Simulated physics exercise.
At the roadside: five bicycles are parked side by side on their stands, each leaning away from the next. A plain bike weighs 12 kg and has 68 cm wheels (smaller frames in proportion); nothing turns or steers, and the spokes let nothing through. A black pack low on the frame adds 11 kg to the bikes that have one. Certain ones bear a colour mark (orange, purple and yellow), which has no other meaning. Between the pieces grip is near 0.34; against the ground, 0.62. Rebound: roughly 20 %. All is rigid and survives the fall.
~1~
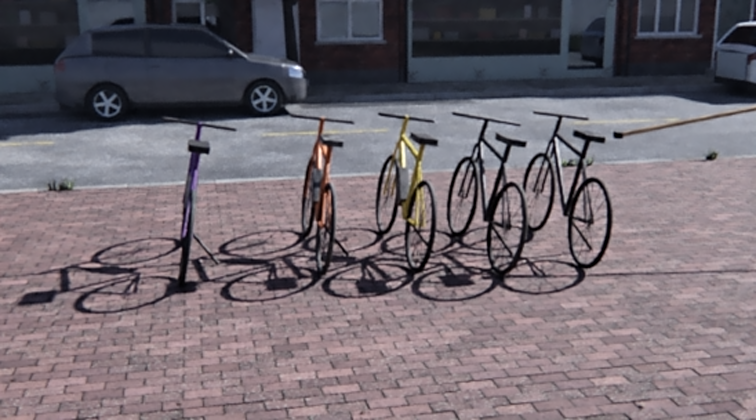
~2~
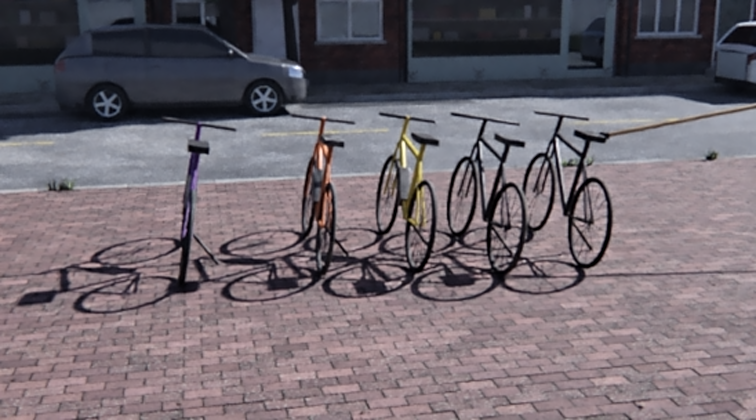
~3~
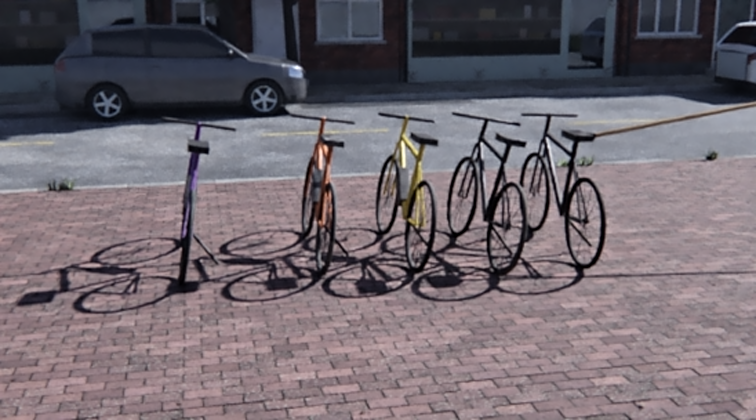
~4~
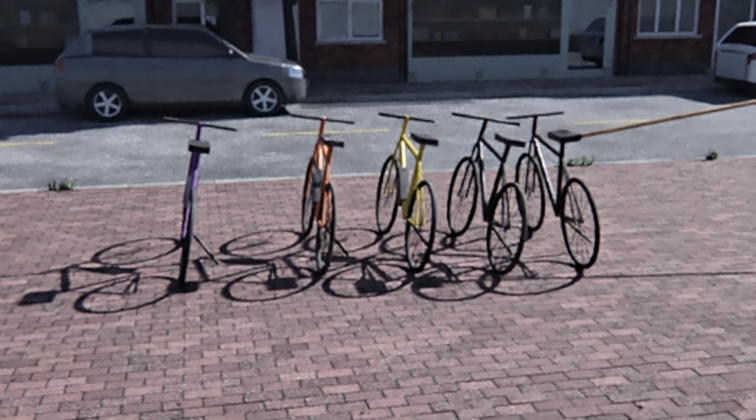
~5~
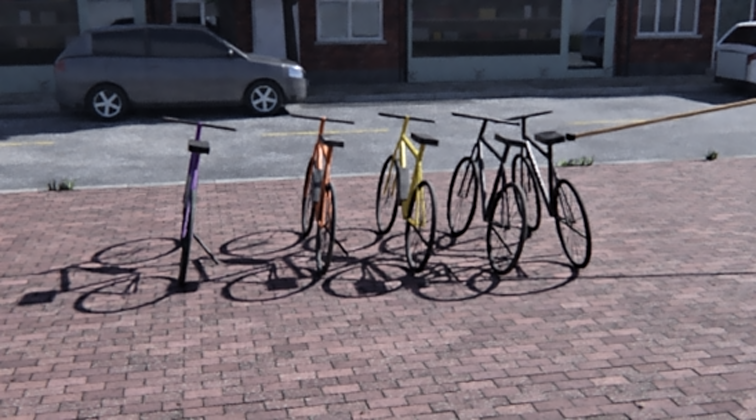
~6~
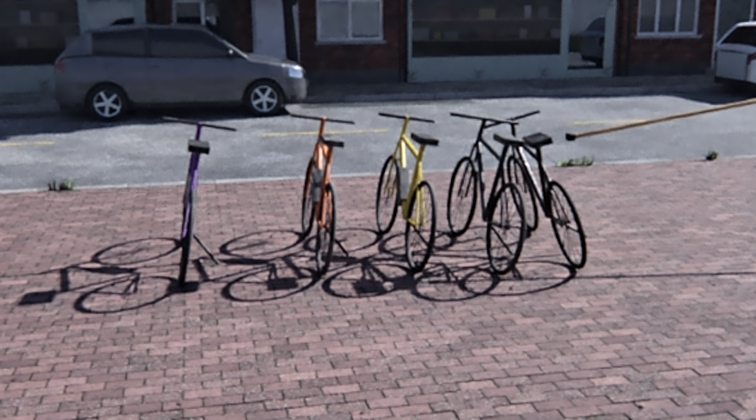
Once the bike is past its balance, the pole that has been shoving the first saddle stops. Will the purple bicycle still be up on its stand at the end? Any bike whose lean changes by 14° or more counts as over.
Yes.
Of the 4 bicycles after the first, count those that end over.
Count: 2.
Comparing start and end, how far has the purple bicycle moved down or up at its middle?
0 centimetres lower, roughly.
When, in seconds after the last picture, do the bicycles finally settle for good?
Near 1.5 s.
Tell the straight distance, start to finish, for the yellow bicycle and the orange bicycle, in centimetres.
Yellow 40 cm, orange 0 cm.
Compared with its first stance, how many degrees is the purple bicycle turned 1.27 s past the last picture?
It's at some 0 degrees.
Then, 0.95 s after the last picture, 1 of the 4 other bicycles over; purple bicycle unmoved; yellow bicycle leaning 9°.
Then, 1.27 s after the last picture, 2 of the 4 other bicycles over; purple bicycle unmoved; yellow bicycle leaning 30°.
At rest, 2 of the 4 other bicycles over; purple bicycle unmoved; yellow bicycle leaning 40°; orange bicycle leaning 4°. Two left standing. As the last picture would show them, middles, purple bicycle near (191, 194), yellow bicycle near (359, 194).
